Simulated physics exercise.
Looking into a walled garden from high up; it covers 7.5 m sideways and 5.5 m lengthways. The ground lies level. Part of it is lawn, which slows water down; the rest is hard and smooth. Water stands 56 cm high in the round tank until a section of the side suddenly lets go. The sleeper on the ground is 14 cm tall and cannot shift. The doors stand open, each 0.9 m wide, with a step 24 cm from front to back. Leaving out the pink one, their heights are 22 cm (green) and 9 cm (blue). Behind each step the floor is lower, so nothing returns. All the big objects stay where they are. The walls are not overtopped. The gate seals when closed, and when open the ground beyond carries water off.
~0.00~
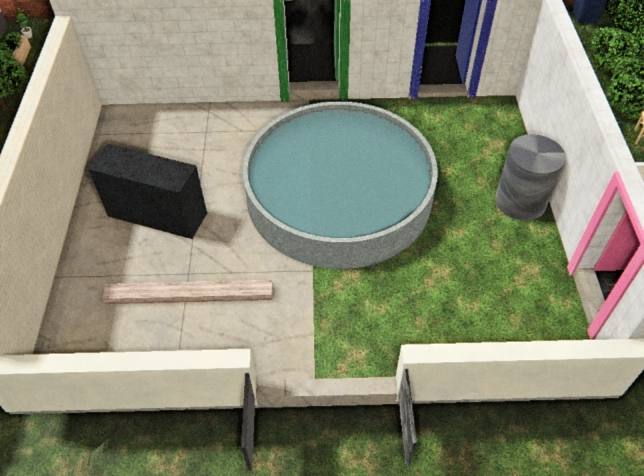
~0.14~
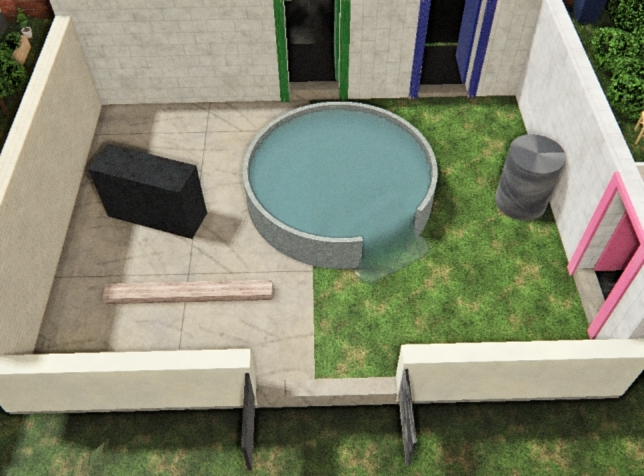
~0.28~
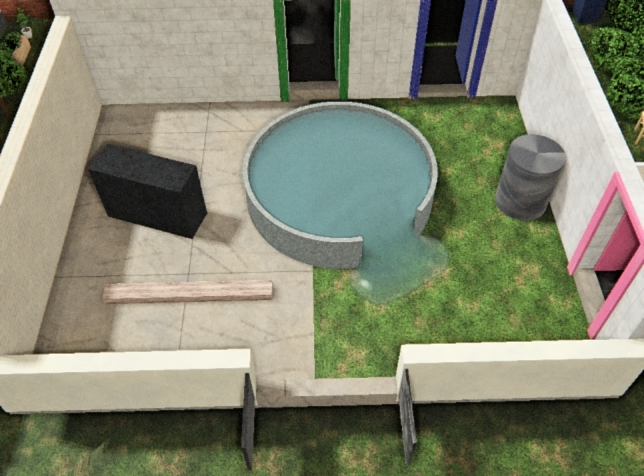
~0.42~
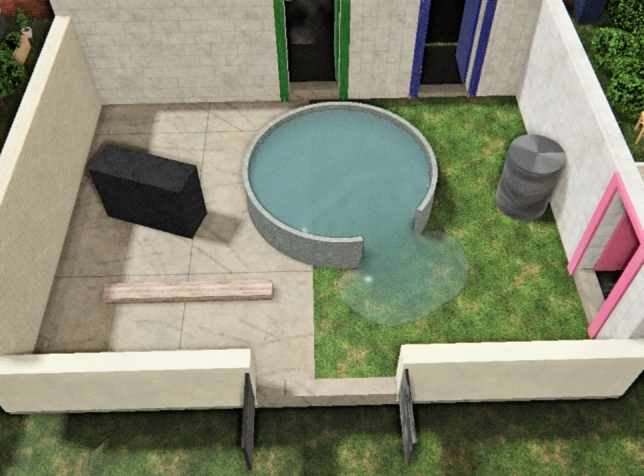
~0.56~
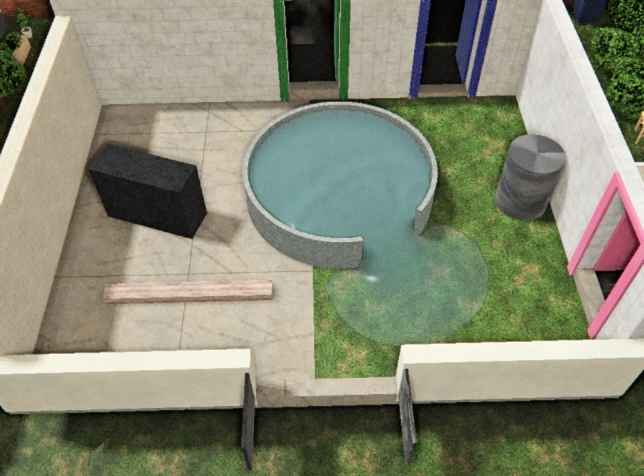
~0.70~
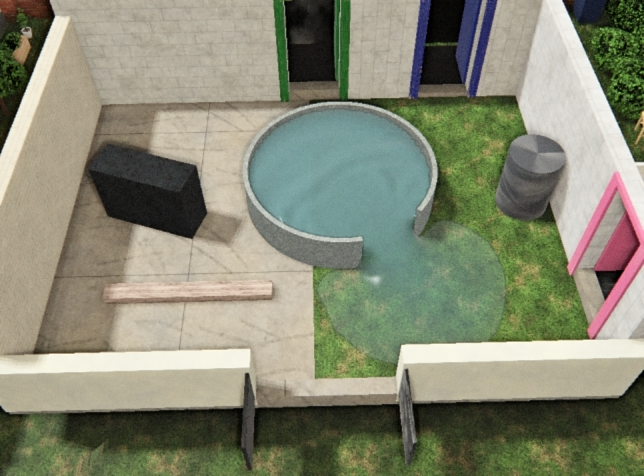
Water sits still in a round grey tank inside a walled yard, half pale paving and half grass, until a gap opens in the tank's front right side. It pours through onto the lawn and spreads steadily forward and right into a wide, rounded, see-through sheet, while the paving stays dry.
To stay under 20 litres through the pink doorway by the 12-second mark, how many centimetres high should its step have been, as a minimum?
About 20 cm.
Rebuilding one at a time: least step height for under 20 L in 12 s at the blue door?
Roughly 7.0 cm at blue.
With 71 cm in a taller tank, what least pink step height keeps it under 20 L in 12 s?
About 27 cm.
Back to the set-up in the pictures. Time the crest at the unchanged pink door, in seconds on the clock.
At about 2.6 s.
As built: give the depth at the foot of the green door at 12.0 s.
Some 6.5 cm.
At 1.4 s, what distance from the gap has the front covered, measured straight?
Some 3.0 m out.
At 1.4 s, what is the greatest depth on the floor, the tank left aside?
Roughly 30 cm.
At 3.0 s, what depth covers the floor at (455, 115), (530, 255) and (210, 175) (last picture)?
Roughly 0, 13 and 0 cm, in turn.
After 1.4 s water covers 20 % of the floor, deepest (30 cm) near (389, 263); it has not reached the pink door.
After 3.0 s water covers 30 % of the floor, deepest (32 cm) near (568, 371); 25 cm at the pink door, 11 litres in over its 18 cm step.
After 12.0 s water covers 80 % of the floor, deepest (12 cm) near (429, 375); 11 cm at the pink door, 41 litres in over its 18 cm step.
At the pink door as built, the water arrived by 1.8 s and peaked near 26 cm at 2.6 s.
Run again over the same 12 s with other heights there, 47 litres in over 17.5 cm, 6 litres over 23.5 cm. The limit of 20 litres is kept from about 20 cm up.
